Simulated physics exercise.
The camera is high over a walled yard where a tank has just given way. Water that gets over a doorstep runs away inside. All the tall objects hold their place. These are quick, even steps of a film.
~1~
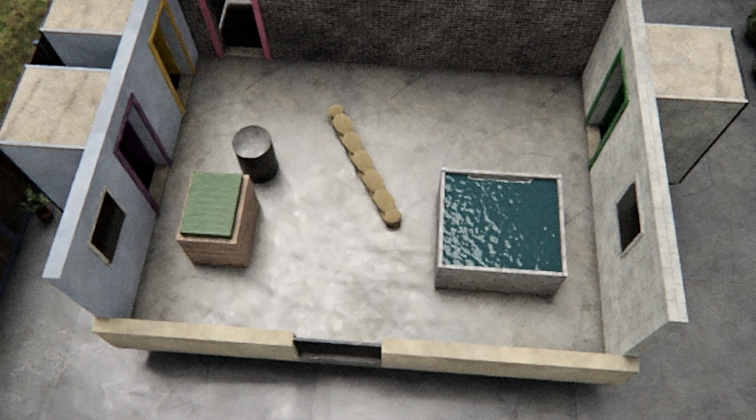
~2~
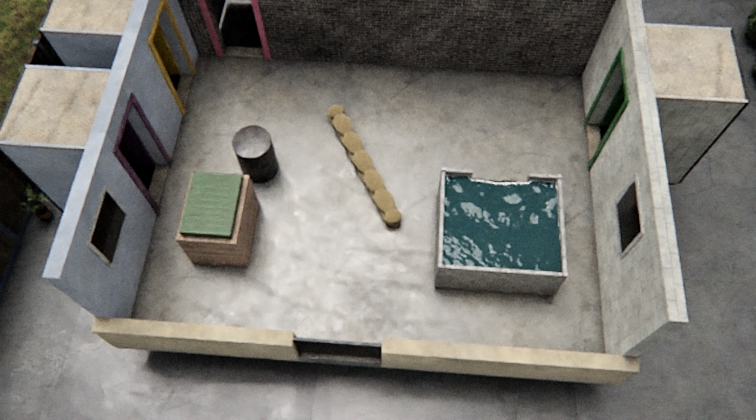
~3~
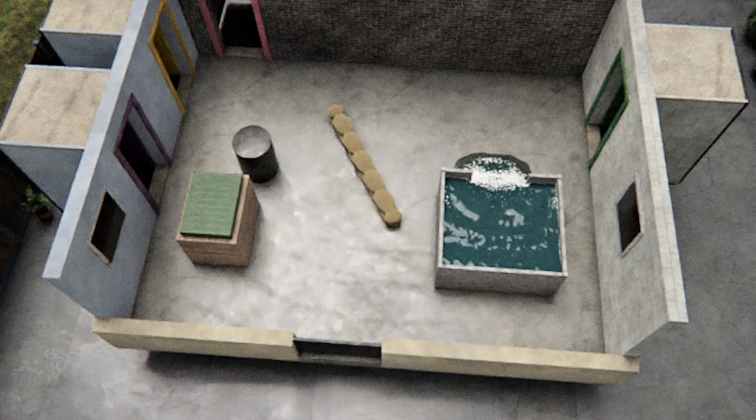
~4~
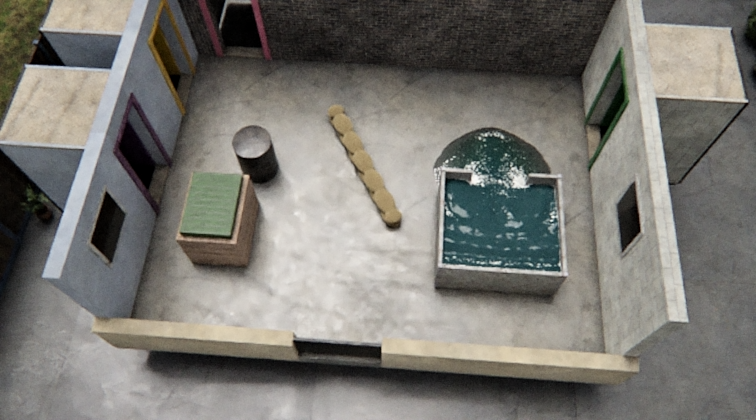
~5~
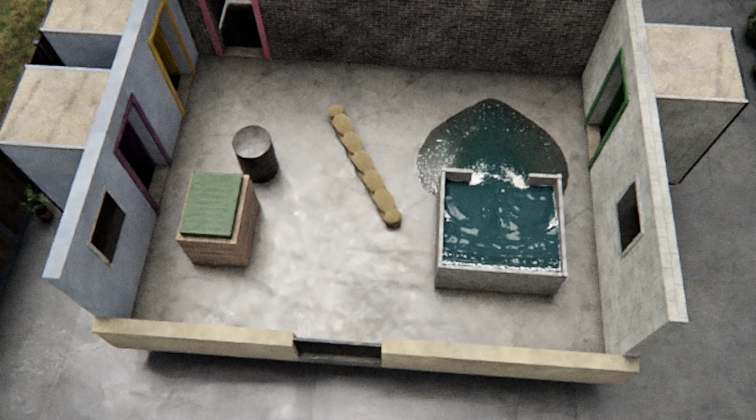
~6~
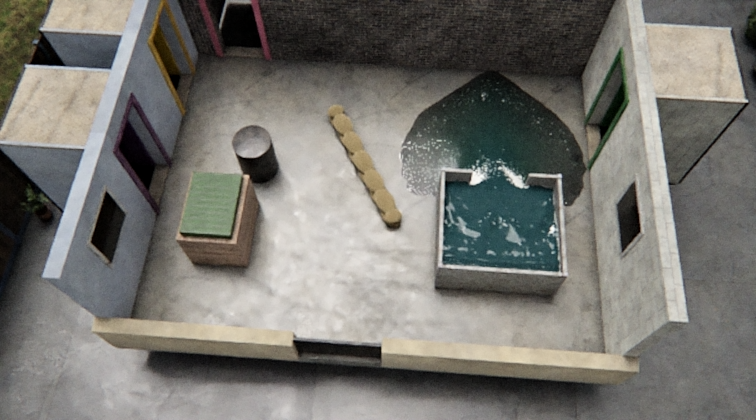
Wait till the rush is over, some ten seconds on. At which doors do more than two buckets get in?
One by one: The green door floods; the purple door holds within the limit; the yellow door floods; the pink door floods.
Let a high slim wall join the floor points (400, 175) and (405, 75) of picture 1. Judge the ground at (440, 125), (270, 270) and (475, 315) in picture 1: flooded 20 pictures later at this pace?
As listed: Flooded, free of water, free of water.
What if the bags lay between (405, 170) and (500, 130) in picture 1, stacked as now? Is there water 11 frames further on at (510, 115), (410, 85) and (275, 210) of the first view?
As listed: Wet, under water, not flooded.
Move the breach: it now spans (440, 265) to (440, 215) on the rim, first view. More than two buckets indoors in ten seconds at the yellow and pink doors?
Yellow door lets more in; pink door floods.
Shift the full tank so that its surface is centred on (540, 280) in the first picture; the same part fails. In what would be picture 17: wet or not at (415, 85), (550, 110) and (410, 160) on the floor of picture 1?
In that order: Wet, awash, under water.
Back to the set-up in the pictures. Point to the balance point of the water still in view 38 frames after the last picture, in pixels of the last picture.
Near (425, 155).
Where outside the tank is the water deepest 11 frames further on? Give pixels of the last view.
Close to (524, 74).
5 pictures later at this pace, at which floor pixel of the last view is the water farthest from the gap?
Near (377, 66).
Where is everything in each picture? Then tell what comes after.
Still water in the open tank at (501, 222), in the first picture.
The front is at a hidden place, out from the gap on the open tank's far side, in the second picture.
The front is at (474, 158), out from the gap on the open tank's far side, in the third picture.
The front is at (480, 132), out from the gap on the open tank's far side, in the fourth picture.
The front is at (486, 103), out from the gap on the open tank's far side, in the fifth picture.
The front is at (492, 75), out from the gap on the open tank's far side, in the sixth picture.
A moment on, water covers 25 % of the floor; the green door wet at the sill, nothing in, the purple door not reached, the yellow door not reached, the pink door not reached.
Next, water covers 30 % of the floor; the green door under two buckets in, the purple door not reached, the yellow door not reached, the pink door not reached.
Then, water covers 45 % of the floor; the green door over two buckets in, the purple door not reached, the yellow door under two buckets in, the pink door wet at the sill, nothing in.
Later, water covers 65 % of the floor; the green door far over two buckets in, the purple door wet at the sill, nothing in, the yellow door far over two buckets in, the pink door under two buckets in.
In the end, water covers 90 % of the floor; the green door far over two buckets in, the purple door wet at the sill, nothing in, the yellow door far over two buckets in, the pink door over two buckets in.
